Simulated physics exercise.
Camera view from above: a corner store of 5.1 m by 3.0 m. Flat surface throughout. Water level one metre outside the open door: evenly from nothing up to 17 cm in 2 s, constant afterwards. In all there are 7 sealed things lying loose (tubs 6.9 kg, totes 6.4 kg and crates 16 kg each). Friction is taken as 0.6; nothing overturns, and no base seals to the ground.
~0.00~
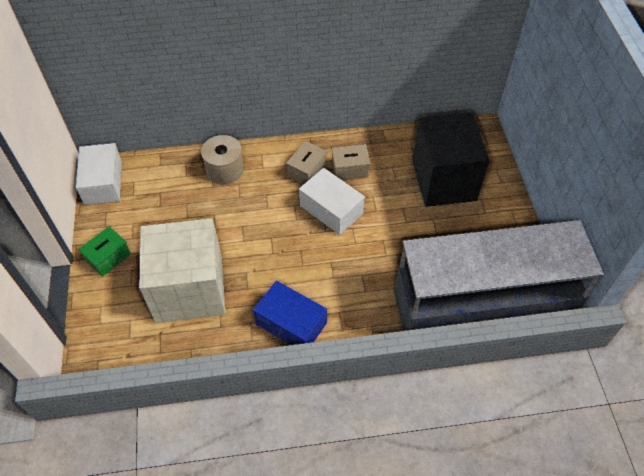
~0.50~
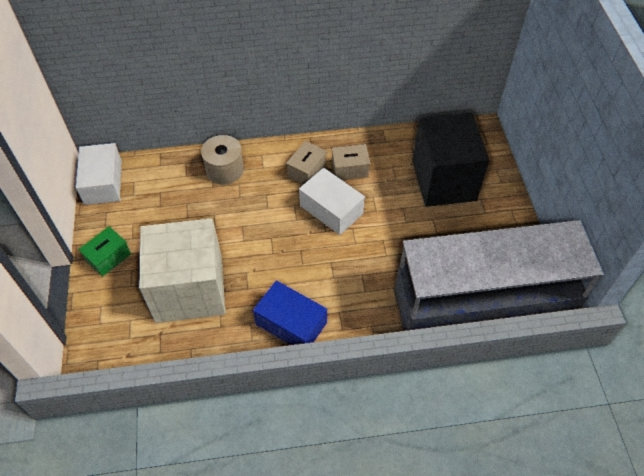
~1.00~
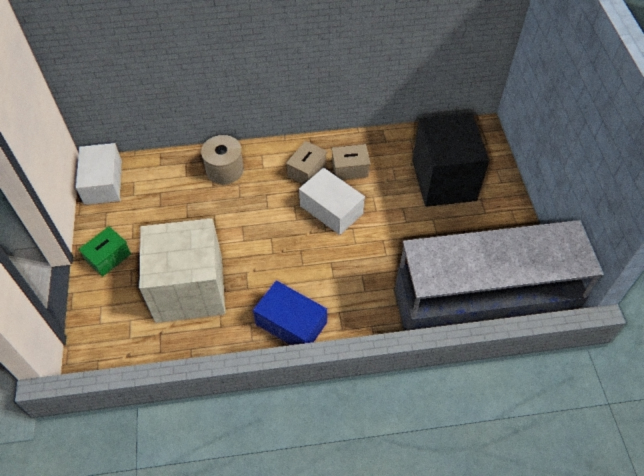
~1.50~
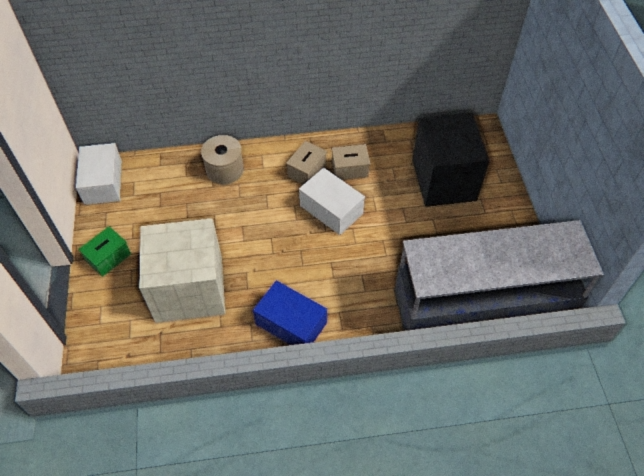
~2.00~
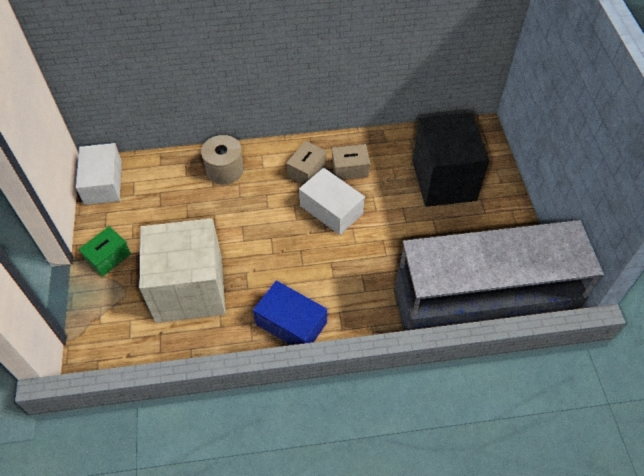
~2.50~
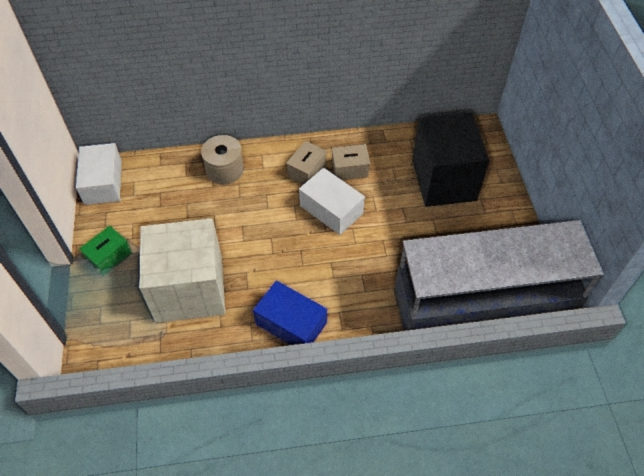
A walled corner room with a plank floor and an open doorway on the left is seen from above by a still camera. A grey bench stands front right below a black block, with a blue crate front centre, a pale tiled block and green box left, and white and brown pieces behind. Bluish water spreads over the paving outside, then slips thinly through the doorway around the green box, which barely shifts.
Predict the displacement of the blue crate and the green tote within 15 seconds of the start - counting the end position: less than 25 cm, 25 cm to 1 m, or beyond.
Blue crate: A short shift. Green tote: A long trip.
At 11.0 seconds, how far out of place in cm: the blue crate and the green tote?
Close to 60 and 300 centimetres by then.
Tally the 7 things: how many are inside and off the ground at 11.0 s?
5.
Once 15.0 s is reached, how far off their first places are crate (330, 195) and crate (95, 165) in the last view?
One is off by 50 cm, the other by 140 cm, in the order asked.
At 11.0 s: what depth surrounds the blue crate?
7 cm or so.
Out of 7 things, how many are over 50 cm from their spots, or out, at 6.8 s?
Tally at that time: 2.
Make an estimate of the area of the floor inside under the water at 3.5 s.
Somewhere about 3.5 m2, give or take.
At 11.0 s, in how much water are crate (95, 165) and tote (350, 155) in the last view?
First roughly 8 cm, second roughly 5 cm.
After 3.5 s the blue crate is near (290, 309), 0.0 m from its start, aground; the green tote is near (126, 203), 0.6 m from its start, aground; 0 afloat.
After 6.8 s the blue crate is near (296, 301), 0.1 m from its start, aground; the green tote is near (169, 144), 1.5 m from its start, afloat; 2 afloat.
After 11.0 s the blue crate is near (311, 261), 0.6 m from its start, afloat; the green tote is near (347, 163), 2.8 m from its start, aground; 5 afloat.
After 15.0 s the blue crate is near (255, 282), 0.5 m from its start, afloat; the green tote is near (461, 255), 3.7 m from its start, afloat; 7 afloat.
